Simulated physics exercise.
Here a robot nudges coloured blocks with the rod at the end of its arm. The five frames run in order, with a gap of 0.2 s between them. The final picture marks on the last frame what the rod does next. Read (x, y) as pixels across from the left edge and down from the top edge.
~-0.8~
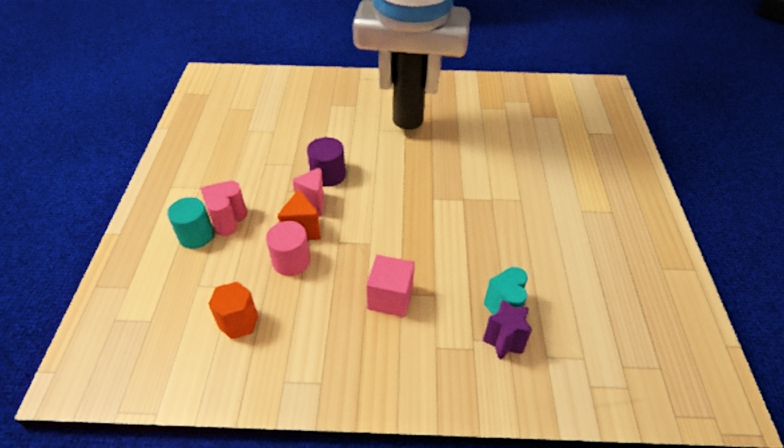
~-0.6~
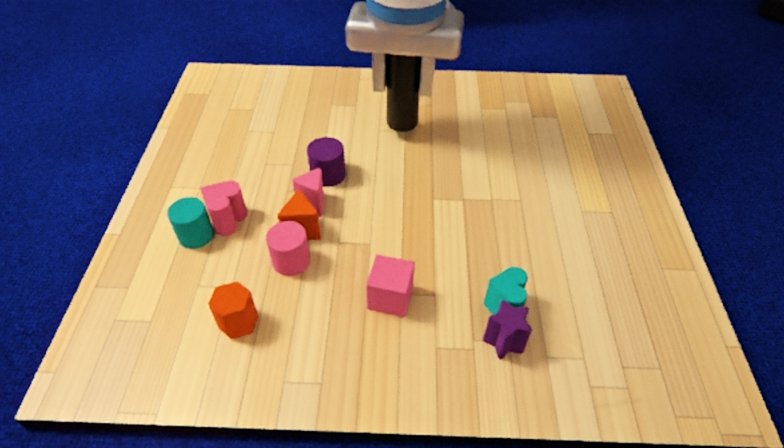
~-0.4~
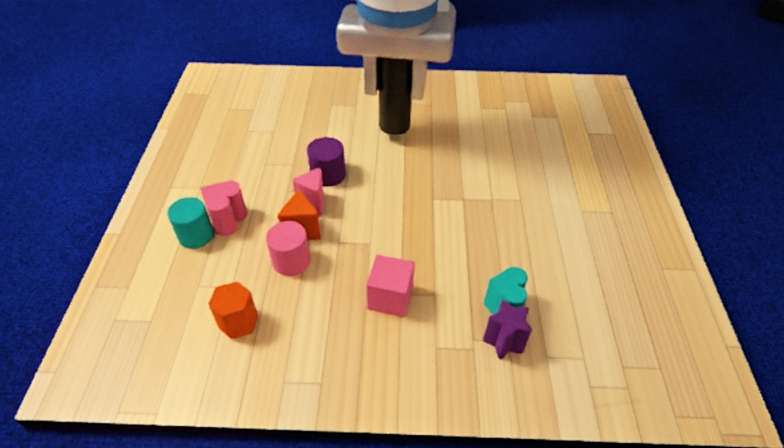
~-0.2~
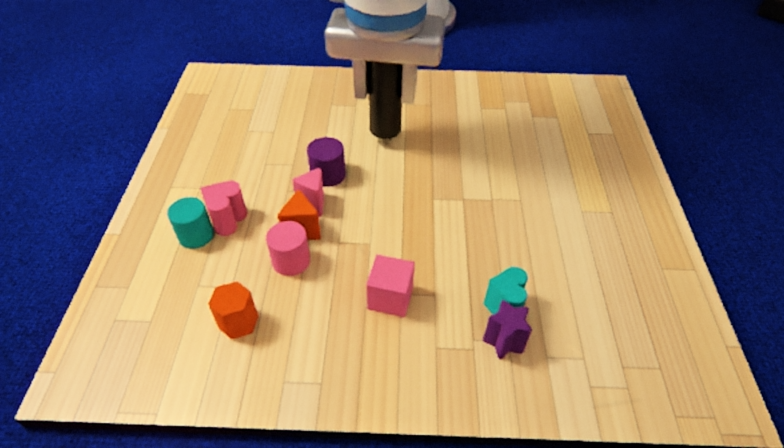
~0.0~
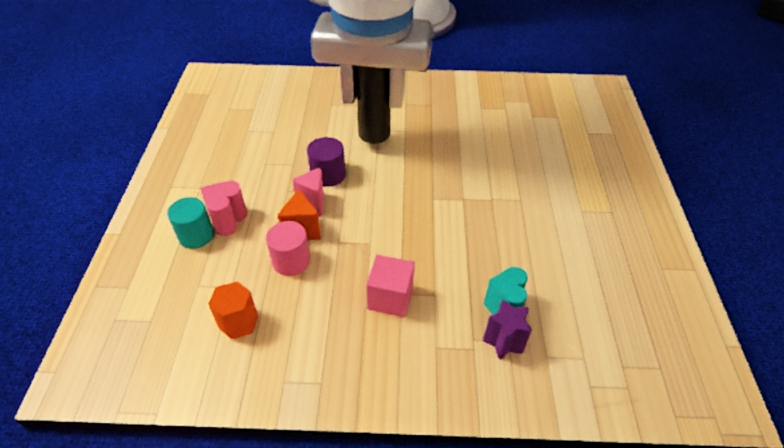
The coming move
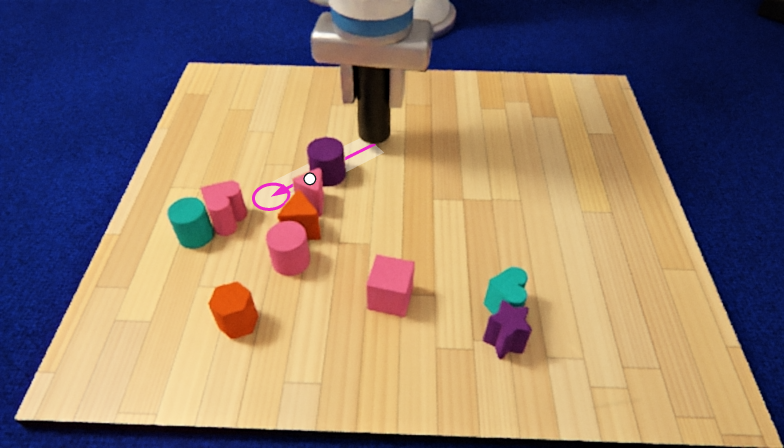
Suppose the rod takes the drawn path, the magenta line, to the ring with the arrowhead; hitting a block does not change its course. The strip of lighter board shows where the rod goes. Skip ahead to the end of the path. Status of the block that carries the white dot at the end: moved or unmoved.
Once the path ends, it is somewhere new.
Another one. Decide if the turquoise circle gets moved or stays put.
Left in place.
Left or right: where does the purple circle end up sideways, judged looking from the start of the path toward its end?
It heads left.
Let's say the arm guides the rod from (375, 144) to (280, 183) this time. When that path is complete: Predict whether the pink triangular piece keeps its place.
If the rod follows that path, the pink triangular piece ends up shifted.
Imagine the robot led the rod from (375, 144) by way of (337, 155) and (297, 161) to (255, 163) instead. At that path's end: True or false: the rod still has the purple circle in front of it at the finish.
The statement is incorrect.
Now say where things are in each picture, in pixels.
In the first picture, lower end of the rod at (408, 120), tops of blocks, turquoise circle at (186, 209), pink circle at (286, 235), orange triangular piece at (298, 205), pink triangular piece at (310, 179), purple circle at (325, 148).
In the second picture, rod at (402, 122), blocks as before.
In the third picture, rod at (395, 125), blocks as before.
In the fourth picture, rod at (385, 129), blocks as before.
In the fifth picture, rod at (374, 134), turquoise circle at (186, 209), pink circle at (286, 235), orange triangular piece at (298, 205), pink triangular piece at (310, 179), purple circle at (325, 148).
The drawn path runs straight from (375, 144) to (271, 196); the dot is on the pink triangular piece.
What follows on the original path. One third of the way, rod at (340, 150); purple circle at (316, 154).
Two thirds of the way, rod at (306, 167); orange triangular piece at (293, 211); pink triangular piece at (307, 195), turned 15° clockwise; purple circle at (292, 177).
At the end, rod at (269, 186); turquoise circle not moved; pink circle at (284, 246); orange triangular piece at (291, 220); pink triangular piece at (313, 202); purple circle at (276, 195).
